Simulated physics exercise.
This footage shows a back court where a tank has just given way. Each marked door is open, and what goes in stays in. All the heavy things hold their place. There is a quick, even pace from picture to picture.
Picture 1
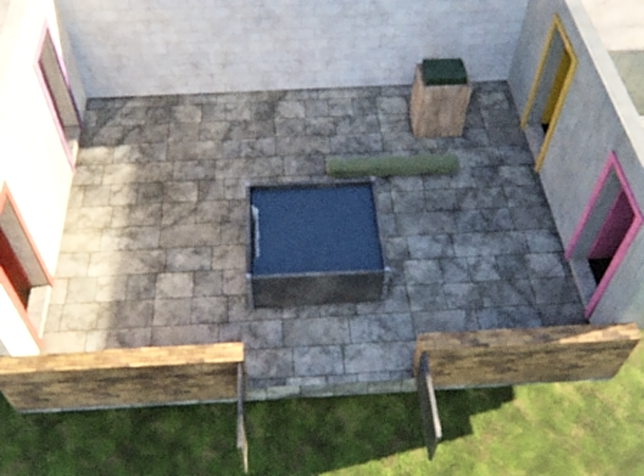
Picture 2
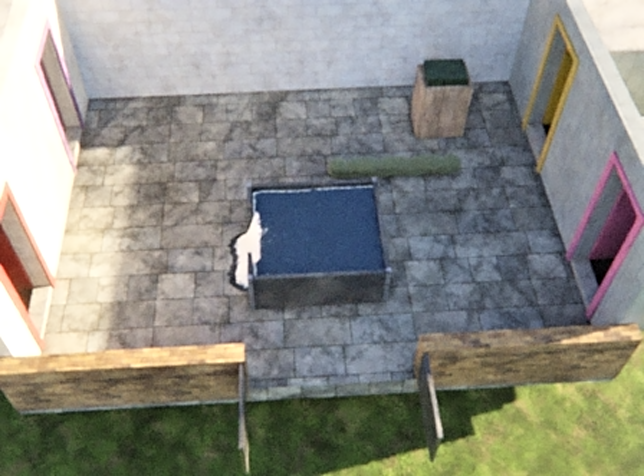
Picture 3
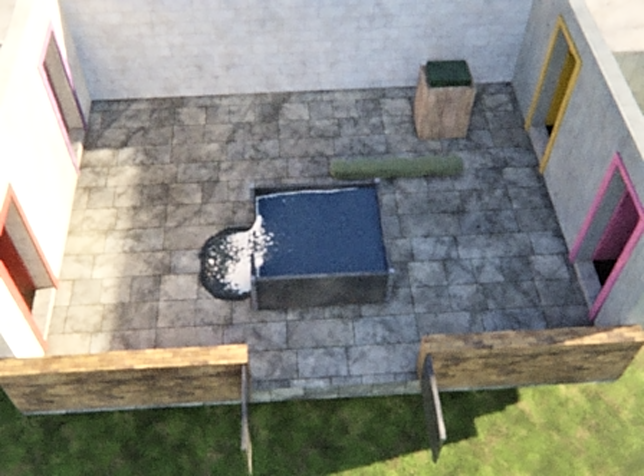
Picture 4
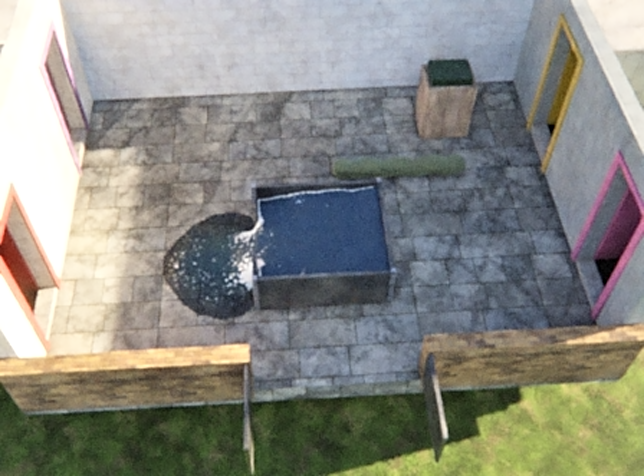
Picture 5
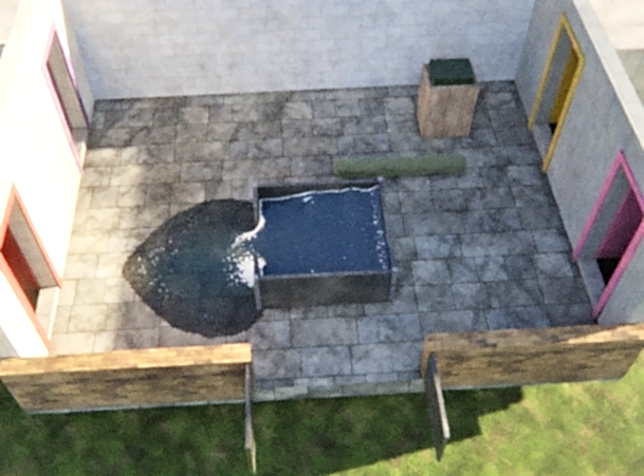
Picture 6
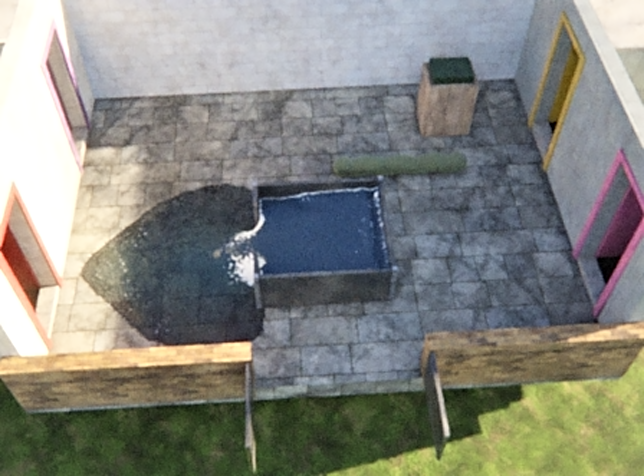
In a walled back court, water pours from a tank's left side and spreads left across the paving.
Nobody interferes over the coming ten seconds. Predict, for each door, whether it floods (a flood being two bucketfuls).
In order: The red door ends up over two buckets; the yellow door ends up within two buckets; the pink door ends up within two buckets; the purple door ends up within two buckets.
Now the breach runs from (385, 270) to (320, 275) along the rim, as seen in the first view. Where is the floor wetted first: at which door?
My answer is the pink-painted one.
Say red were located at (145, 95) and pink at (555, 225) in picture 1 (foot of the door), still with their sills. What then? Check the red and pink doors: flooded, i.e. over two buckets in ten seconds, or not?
Red door: Crosses the line; pink door: Stays below the line.
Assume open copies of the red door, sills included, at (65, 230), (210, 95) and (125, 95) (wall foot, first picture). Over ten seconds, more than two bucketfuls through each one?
Taking the new doors in the order given: The first tops it, the second comes up short, the third tops it.
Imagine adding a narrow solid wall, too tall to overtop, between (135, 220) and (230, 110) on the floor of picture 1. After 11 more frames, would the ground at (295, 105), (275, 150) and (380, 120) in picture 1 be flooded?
Log, spots one to three: Spared; spared; spared.
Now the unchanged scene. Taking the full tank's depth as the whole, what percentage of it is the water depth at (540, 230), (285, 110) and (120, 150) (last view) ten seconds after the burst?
Readings in order: Around 0, 4 and 12 %.
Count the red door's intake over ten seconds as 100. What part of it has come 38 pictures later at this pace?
Some 90 per cent.
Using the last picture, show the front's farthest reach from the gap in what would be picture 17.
(96, 99).
A moment on, water covers 25 % of the floor; the red door under two buckets in, the yellow door not reached, the pink door not reached, the purple door not reached.
Next, water covers 30 % of the floor; the red door far over two buckets in, the yellow door not reached, the pink door not reached, the purple door wet at the sill, nothing in.
Then, water covers 30 % of the floor; the red door far over two buckets in, the yellow door not reached, the pink door not reached, the purple door wet at the sill, nothing in.
Later, water covers 55 % of the floor; the red door far over two buckets in, the yellow door not reached, the pink door not reached, the purple door wet at the sill, nothing in.
In the end, water covers 75 % of the floor; the red door far over two buckets in, the yellow door not reached, the pink door not reached, the purple door wet at the sill, nothing in.
